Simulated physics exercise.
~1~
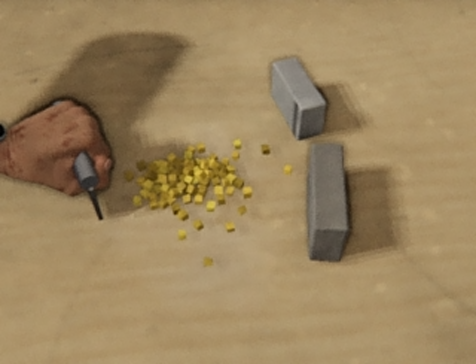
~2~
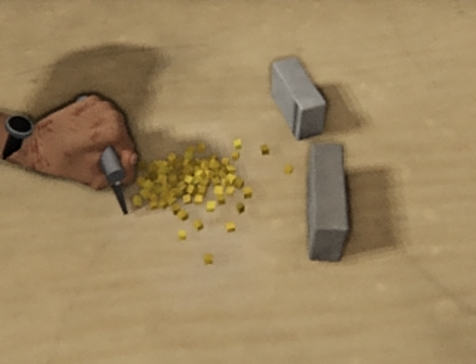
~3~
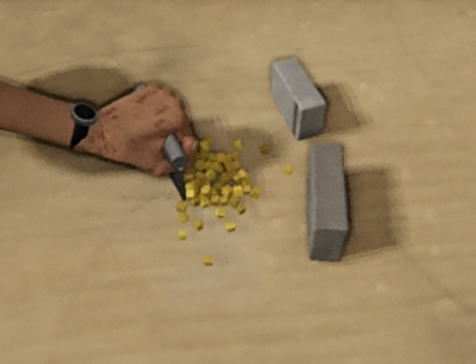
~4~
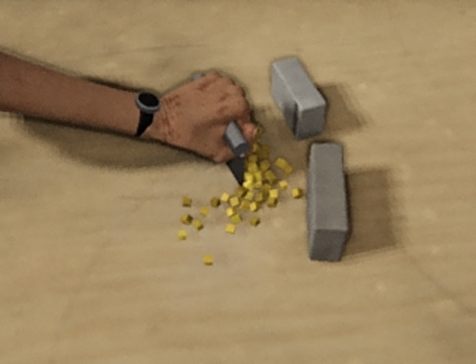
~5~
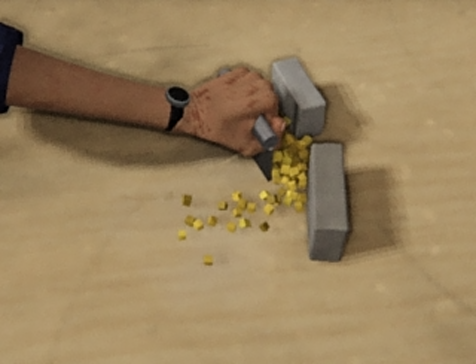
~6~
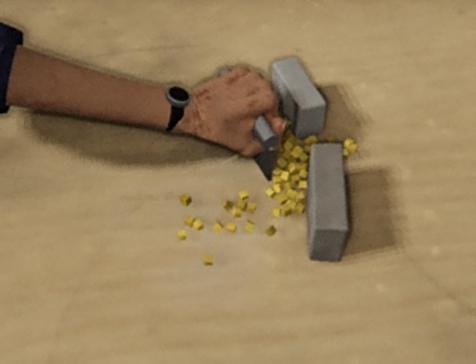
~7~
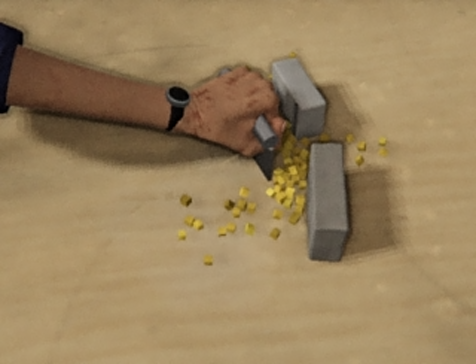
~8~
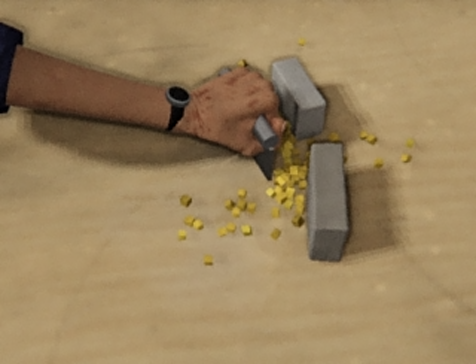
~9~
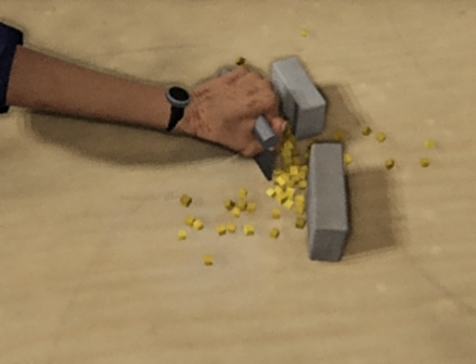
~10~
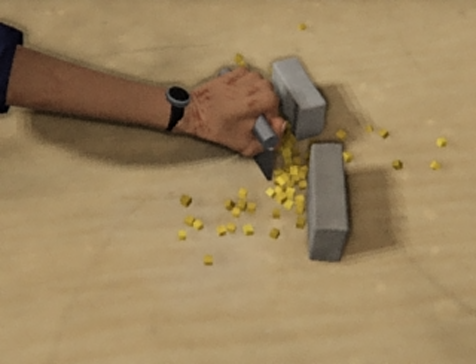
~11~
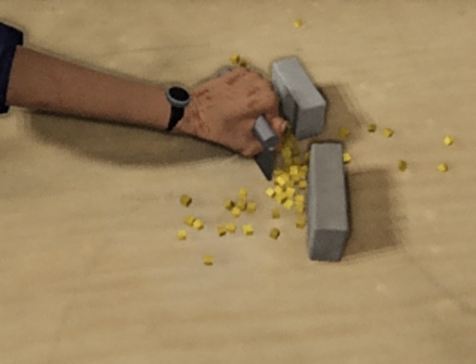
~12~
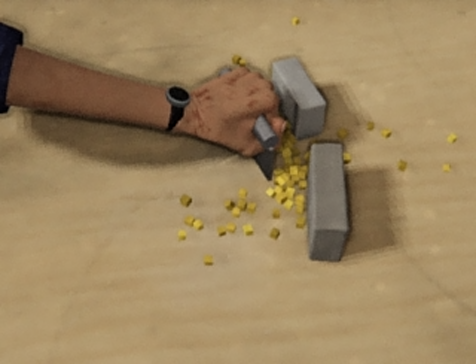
To begin with, a hand holding a small dark scraper hovers left of a loose pile of yellow cubes on a pale wooden surface, with two grey blocks standing to the right. The hand sweeps rightward, and the blade pushes into the pile, driving most of the cubes toward the blocks while some trail behind. It stops beside the upper block, and the cubes bunch up against the lower one. A few slip through the gap and scatter to the right, while another slides away above the upper block. Finally, the hand stays still, with most cubes held left of the blocks.
